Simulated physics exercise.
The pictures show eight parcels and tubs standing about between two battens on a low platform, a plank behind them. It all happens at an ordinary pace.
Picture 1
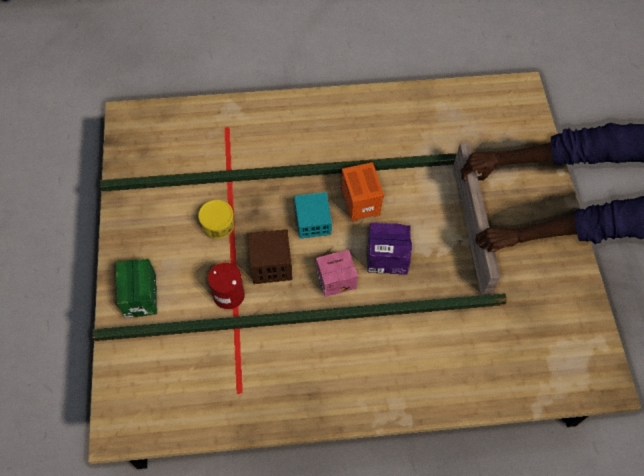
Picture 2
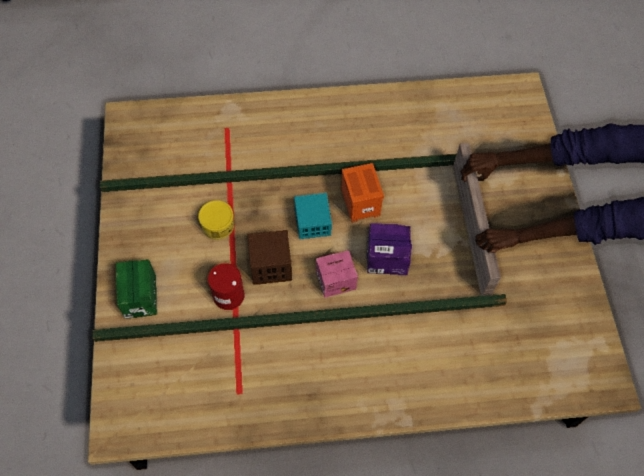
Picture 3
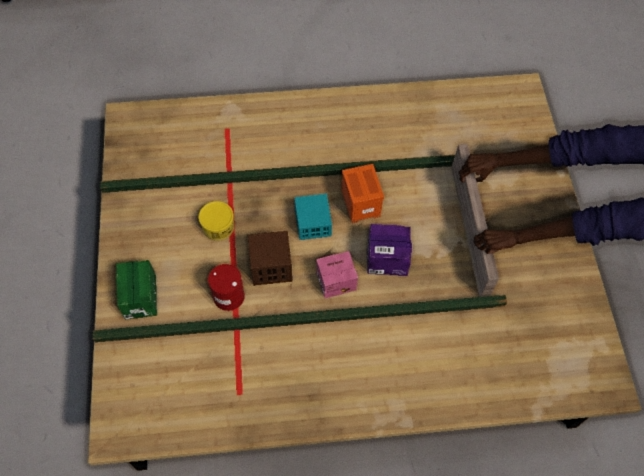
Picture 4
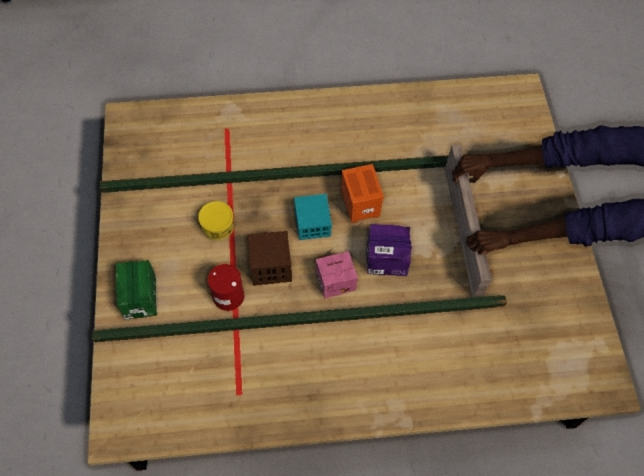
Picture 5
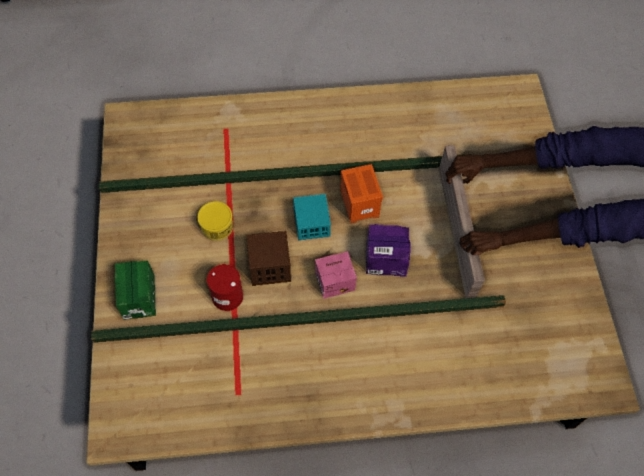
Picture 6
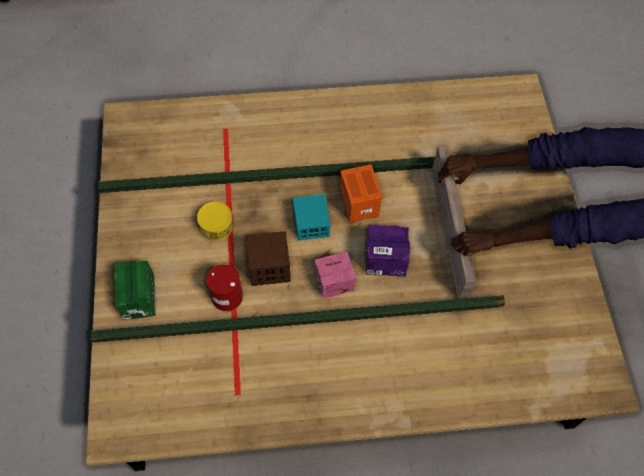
On a low wooden platform, two hands held a plank behind eight colourful boxes and tubs between green battens, then slid it a little to the left, while the boxes and tubs stayed put.
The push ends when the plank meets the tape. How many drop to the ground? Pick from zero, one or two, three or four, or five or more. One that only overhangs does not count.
Outcome: The number that fall off is zero.
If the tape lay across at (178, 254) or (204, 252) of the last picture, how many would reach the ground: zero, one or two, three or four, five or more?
For each place: 3 or 4; none at all.
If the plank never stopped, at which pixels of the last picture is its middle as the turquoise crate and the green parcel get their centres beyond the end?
Near (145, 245) and (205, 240).
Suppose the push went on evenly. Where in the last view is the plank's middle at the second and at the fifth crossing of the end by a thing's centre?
First at (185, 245), next at (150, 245).
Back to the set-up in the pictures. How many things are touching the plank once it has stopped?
In contact: 2.
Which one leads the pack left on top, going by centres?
It is the green parcel.
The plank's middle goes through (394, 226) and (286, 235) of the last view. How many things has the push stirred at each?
First 1, then 7.
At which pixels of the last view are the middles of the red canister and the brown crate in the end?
Near (140, 307) and (161, 261).
A little later, none off yet; green parcel at rest near (135, 290); yellow pail at rest near (215, 222); red canister at rest near (225, 288).
Next, none off yet; green parcel at rest near (135, 290); yellow pail at rest near (215, 222); red canister shifted a little near (216, 290).
When it is over, the number that fall off is zero.
